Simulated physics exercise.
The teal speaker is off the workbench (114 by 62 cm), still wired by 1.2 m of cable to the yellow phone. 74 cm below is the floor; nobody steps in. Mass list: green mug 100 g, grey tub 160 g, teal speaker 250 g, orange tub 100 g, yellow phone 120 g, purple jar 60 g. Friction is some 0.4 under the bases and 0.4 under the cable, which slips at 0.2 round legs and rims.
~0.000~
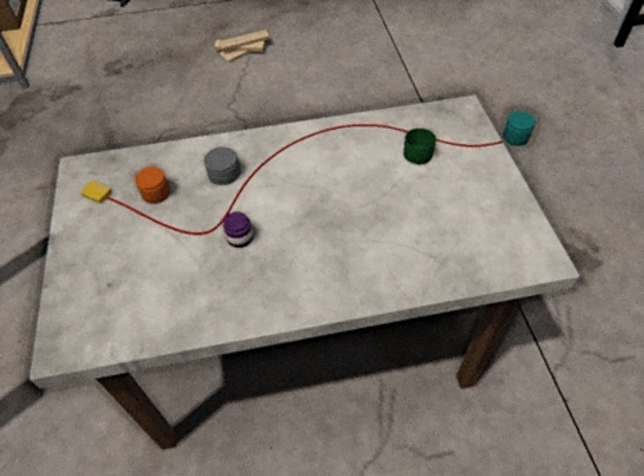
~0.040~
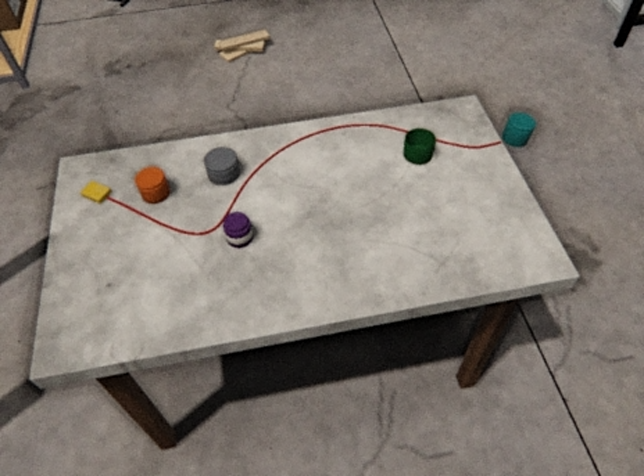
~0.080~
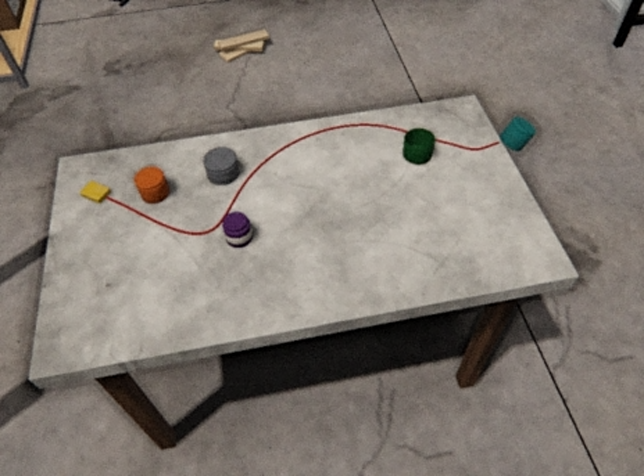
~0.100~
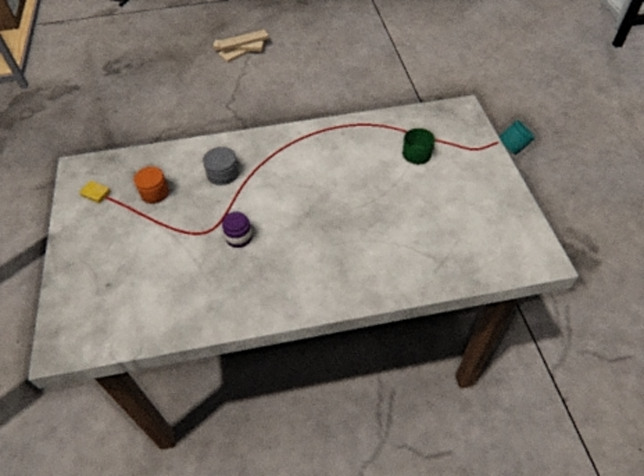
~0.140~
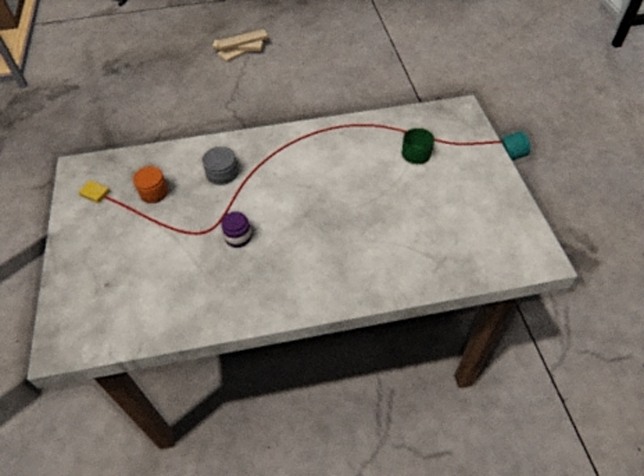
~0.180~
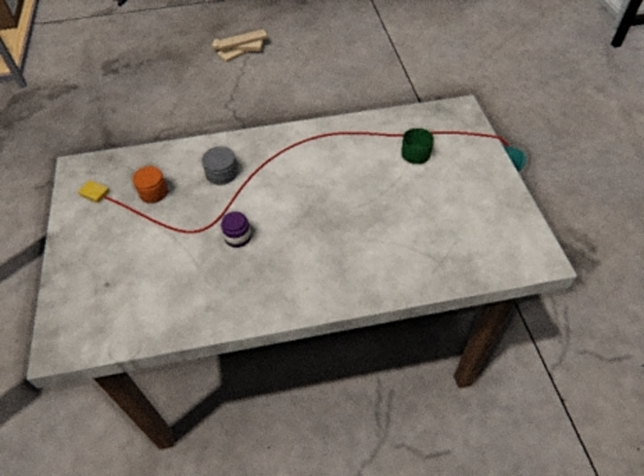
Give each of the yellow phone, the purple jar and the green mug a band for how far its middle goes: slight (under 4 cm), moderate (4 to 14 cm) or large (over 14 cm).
As I see it, the yellow phone is budged a great deal; the purple jar is scarcely budged; the green mug is scarcely budged.
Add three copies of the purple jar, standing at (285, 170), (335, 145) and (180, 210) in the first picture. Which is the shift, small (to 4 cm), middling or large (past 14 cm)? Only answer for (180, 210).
Big.
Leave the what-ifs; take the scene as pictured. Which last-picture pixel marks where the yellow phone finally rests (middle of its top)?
It comes to rest at about (315, 172).
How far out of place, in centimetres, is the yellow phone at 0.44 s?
Shift of the yellow phone - 15 cm.
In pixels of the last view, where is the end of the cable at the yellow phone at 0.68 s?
Roughly (224, 195).
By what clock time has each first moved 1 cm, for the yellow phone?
Yellow phone at 0.32 s on the clock.
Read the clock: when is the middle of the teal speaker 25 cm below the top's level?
It gets there at roughly 0.30 s.
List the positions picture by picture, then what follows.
Shows, yellow phone (95, 190); purple jar (236, 220); green mug (421, 138); cable runs through (460, 145) (371, 125) (283, 149) (148, 217), in the first picture.
Shows, teal speaker (522, 121); cable runs through (459, 146) (283, 149) (148, 217), in the second picture.
Shows, teal speaker (518, 134); cable runs through (458, 146) (282, 149) (147, 217), in the third picture.
Shows, teal speaker (517, 137); cable runs through (458, 146) (282, 149) (147, 217), in the fourth picture.
Shows, teal speaker (514, 147); cable runs through (459, 144) (281, 149) (146, 217), in the fifth picture.
Shows, yellow phone (93, 189); purple jar (234, 220); green mug (418, 138); cable runs through (471, 134) (380, 134) (287, 149) (145, 217), in the sixth picture.
At 0.4 s, the cable's tail end at (161, 194); yellow phone 14 cm off its start, green mug 2 cm off its start, teal speaker over the edge.
At 0.7 s, the cable's tail end at (224, 195); yellow phone 29 cm off its start, green mug 2 cm off its start, teal speaker over the edge.
At 0.9 s, the cable's tail end at (294, 176); yellow phone 46 cm off its start at (283, 179), green mug 2 cm off its start at (422, 142), teal speaker over the edge.
At 1.2 s, the cable's tail end at (320, 166); yellow phone 54 cm off its start, green mug 2 cm off its start, teal speaker over the edge.
At 2.4 s, the cable's tail end at (320, 166); yellow phone 54 cm off its start at (315, 172), green mug 2 cm off its start at (422, 142), purple jar 0 cm off its start at (234, 220), teal speaker over the edge.
